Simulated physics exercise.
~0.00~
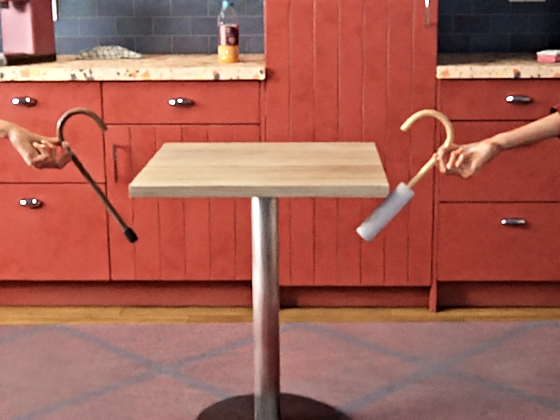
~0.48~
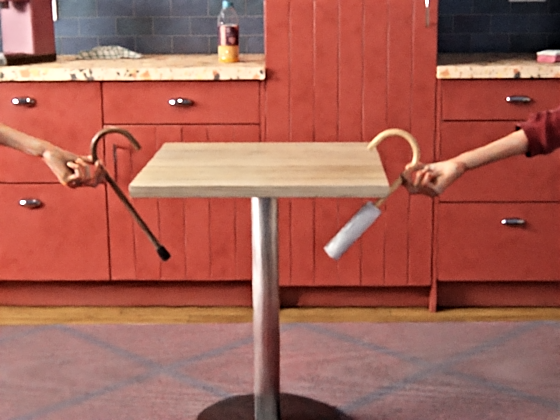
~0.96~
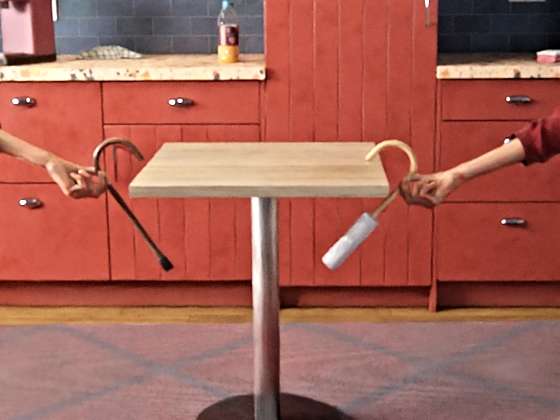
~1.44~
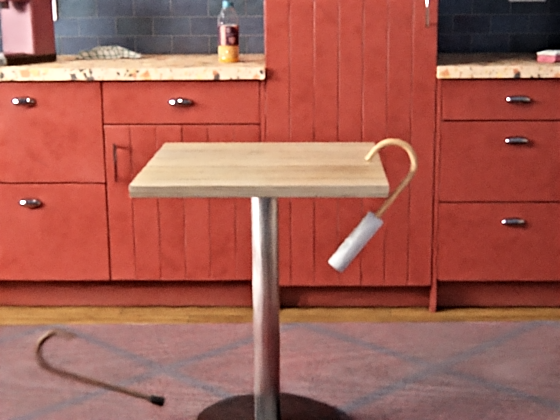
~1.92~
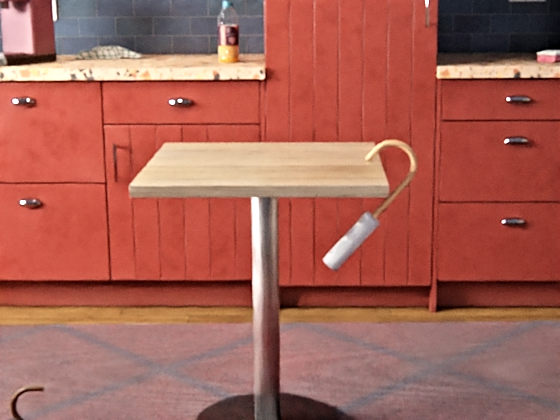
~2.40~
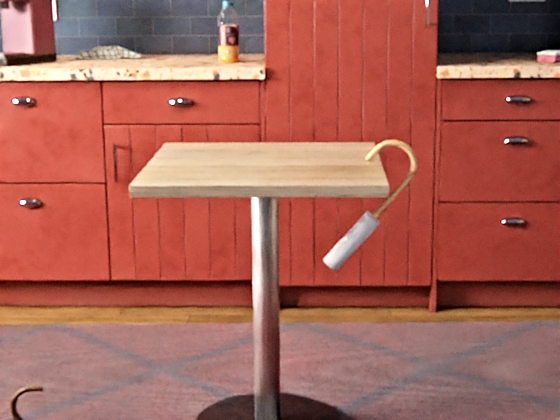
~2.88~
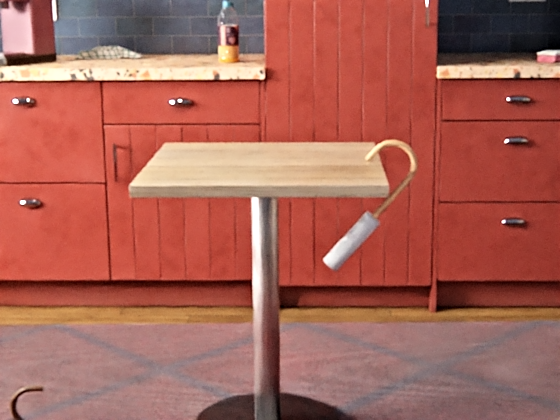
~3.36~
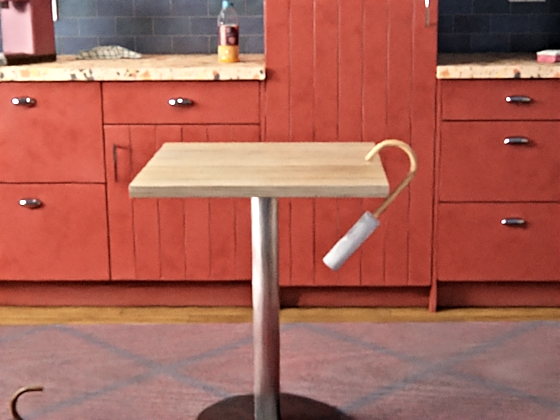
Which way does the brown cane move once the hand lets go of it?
The brown cane moves down, dropping from beside the table to the floor.
